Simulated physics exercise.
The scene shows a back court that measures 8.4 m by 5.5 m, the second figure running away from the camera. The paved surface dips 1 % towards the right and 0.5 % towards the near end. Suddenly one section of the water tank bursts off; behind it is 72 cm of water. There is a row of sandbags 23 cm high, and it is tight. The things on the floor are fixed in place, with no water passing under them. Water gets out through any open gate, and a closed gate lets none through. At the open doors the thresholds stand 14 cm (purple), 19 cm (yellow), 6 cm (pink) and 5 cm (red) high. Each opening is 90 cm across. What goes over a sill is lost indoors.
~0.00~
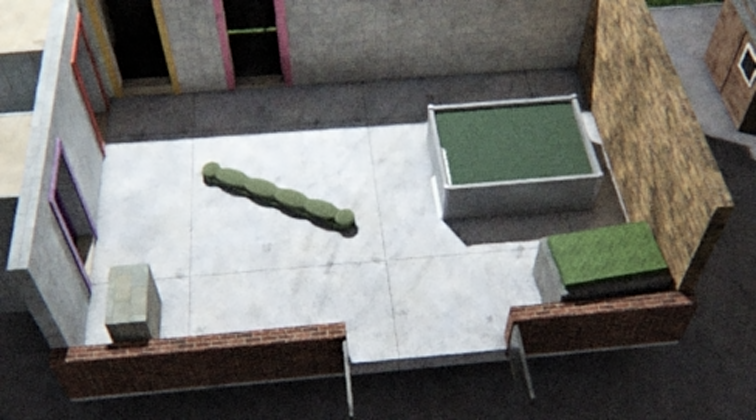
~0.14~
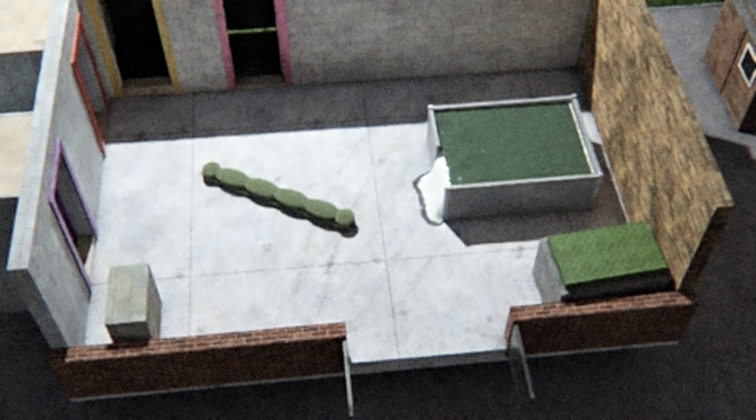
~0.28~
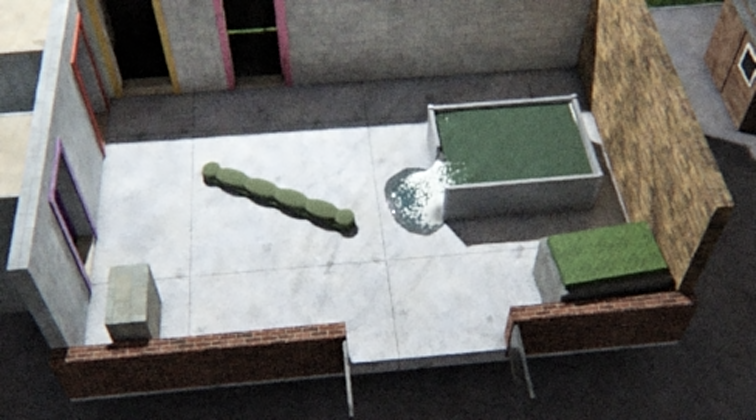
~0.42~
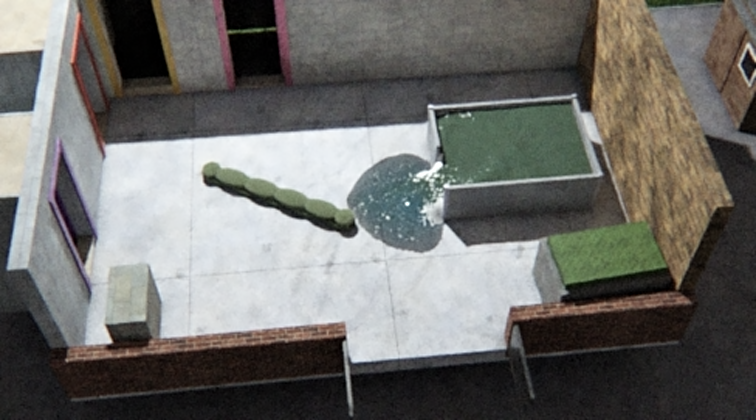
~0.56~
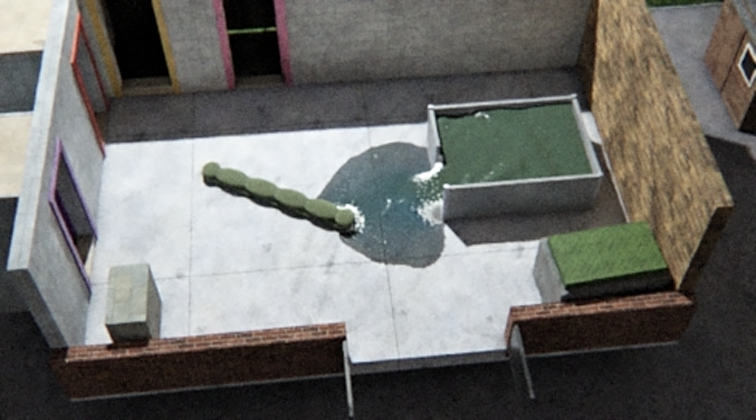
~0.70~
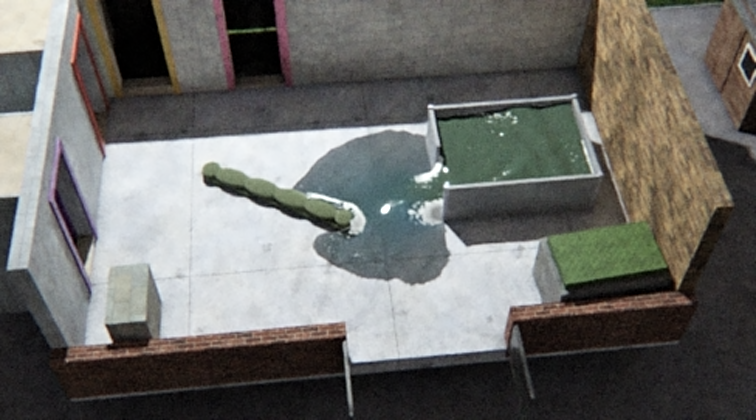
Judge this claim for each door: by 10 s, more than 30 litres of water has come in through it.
In the end purple door: Within the limit. Yellow door: Within the limit. Pink door: Past the limit. Red door: Past the limit.
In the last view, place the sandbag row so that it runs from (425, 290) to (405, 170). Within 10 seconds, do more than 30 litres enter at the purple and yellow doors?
Then the purple door is short of it and the yellow door is short of it.
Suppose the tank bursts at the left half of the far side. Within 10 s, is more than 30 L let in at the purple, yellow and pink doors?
Note: Purple short of the mark, yellow short of the mark, pink short of the mark.
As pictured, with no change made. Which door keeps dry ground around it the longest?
The purple door is last.
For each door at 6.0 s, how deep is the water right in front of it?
You'd get purple at 10 cm, yellow at 14 cm, pink at 10 cm, and red at 13 cm.
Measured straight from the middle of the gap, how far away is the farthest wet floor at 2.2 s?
I'd put it close to 6.0 m.
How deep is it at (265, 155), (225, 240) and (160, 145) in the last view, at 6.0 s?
Depth readings in turn - 5, 4, 5 cm.
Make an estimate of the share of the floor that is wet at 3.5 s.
Covered: Roughly 50 %.
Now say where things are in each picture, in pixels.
Still water, 72 cm deep, in the water tank at (512, 144), in the first frame.
The front is at (431, 221), 0.5 m from the gap at (442, 186); 0.2 m2 of floor is under water; 72 cm left at the back of the water tank, in the second frame.
Water pours out at (442, 188) and has run 0.9 m, to (392, 183); typically 11 cm deep outside, 72 cm at the water tank's back, in the third frame.
The front is at (353, 197), 1.4 m from the gap at (442, 189); 2.0 m2 of floor is under water; 72 cm left at the back of the water tank, in the fourth frame.
Water pours out at (442, 189) and has run 2.0 m, to (321, 203); typically 5 cm deep outside, 72 cm at the water tank's back, in the fifth frame.
The front is at (294, 196), 2.4 m from the gap at (442, 189); 4.4 m2 of floor is under water; 70 cm left at the back of the water tank, in the sixth frame.
After 1.4 s water covers 25 % of the floor and is deepest (40 cm) near (436, 203); purple door not reached, yellow door not reached, pink door not reached, red door not reached.
After 2.2 s water covers 45 % of the floor and is deepest (34 cm) near (436, 203); purple door not reached, yellow door 5 cm at the sill, 0 L in, pink door 1 cm at the sill, 0 L in, red door 1 cm at the sill, 0 L in.
After 3.5 s water covers 50 % of the floor and is deepest (26 cm) near (120, 105); purple door not reached, yellow door 19 cm at the sill, 1 L in, pink door 11 cm at the sill, 24 L in, red door 15 cm at the sill, 29 L in.
After 6.0 s water covers 65 % of the floor and is deepest (17 cm) near (172, 95); purple door 10 cm at the sill, 0 L in, yellow door 14 cm at the sill, 4 L in, pink door 10 cm at the sill, 69 L in, red door 13 cm at the sill, 145 L in.
After 10.0 s water covers 80 % of the floor and is deepest (14 cm) near (110, 358); purple door 9 cm at the sill, 0 L in, yellow door 7 cm at the sill, 4 L in, pink door 7 cm at the sill, 102 L in, red door 7 cm at the sill, 216 L in.
